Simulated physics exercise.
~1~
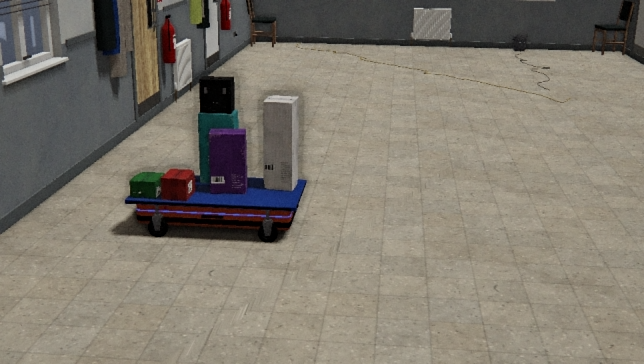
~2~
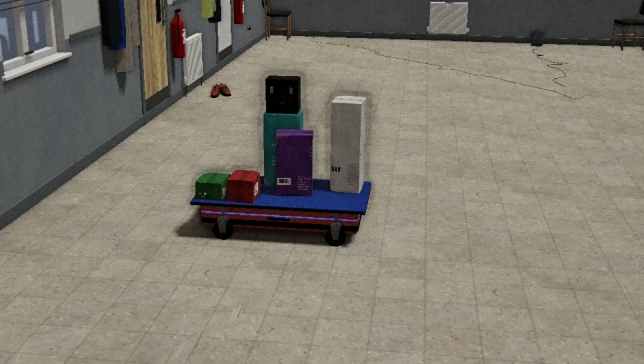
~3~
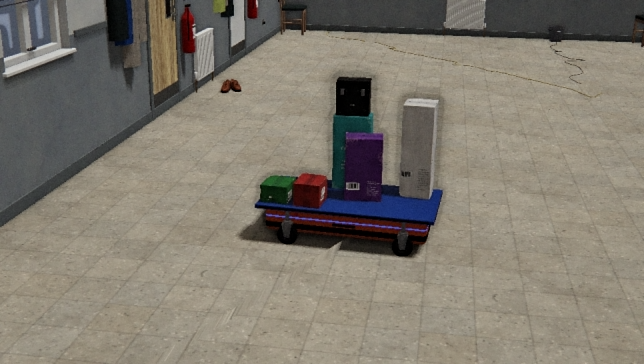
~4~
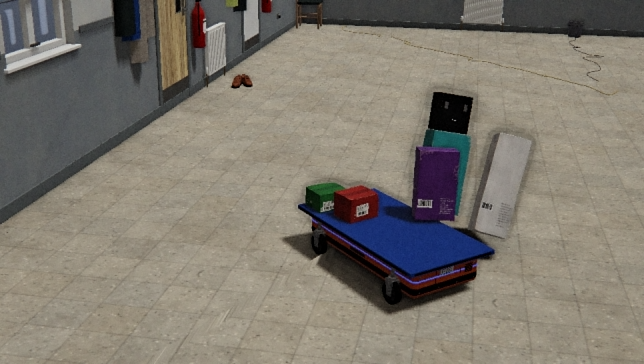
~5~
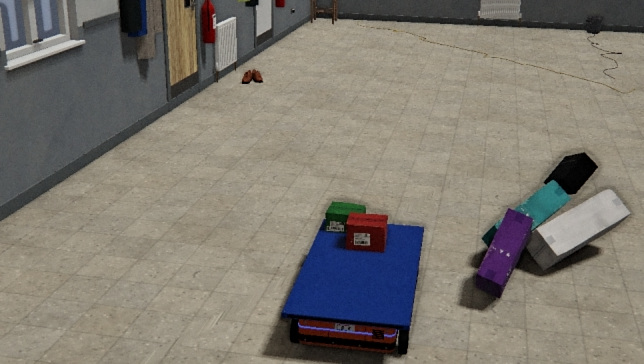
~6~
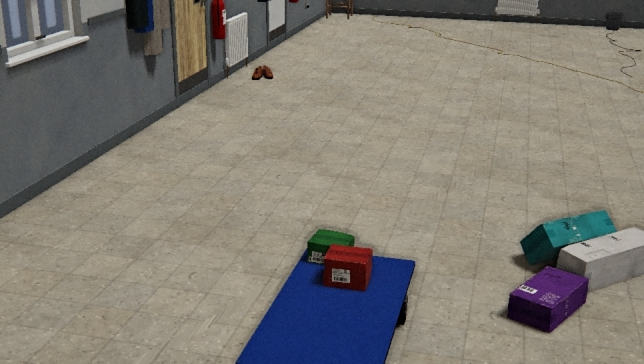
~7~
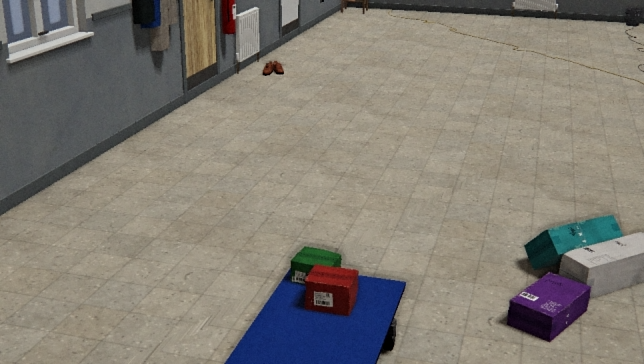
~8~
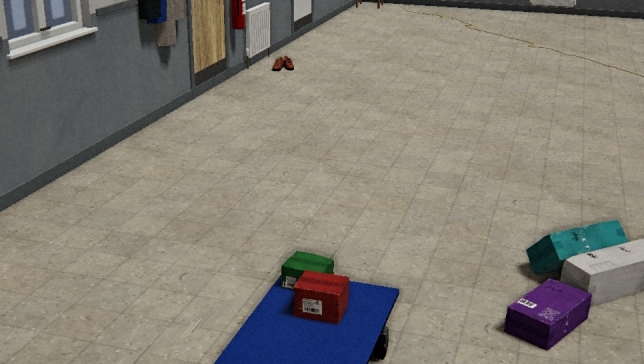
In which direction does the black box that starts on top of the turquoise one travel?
The black box moves to the right, first riding along on the cart and then falling off on that side as the cart turns.
A flat blue cart carrying six boxes rolls right across a tiled floor, then swings round toward the viewer, and the tall turquoise, white and purple boxes and a black one topple off to the right, while the red and green boxes stay upright on the deck.
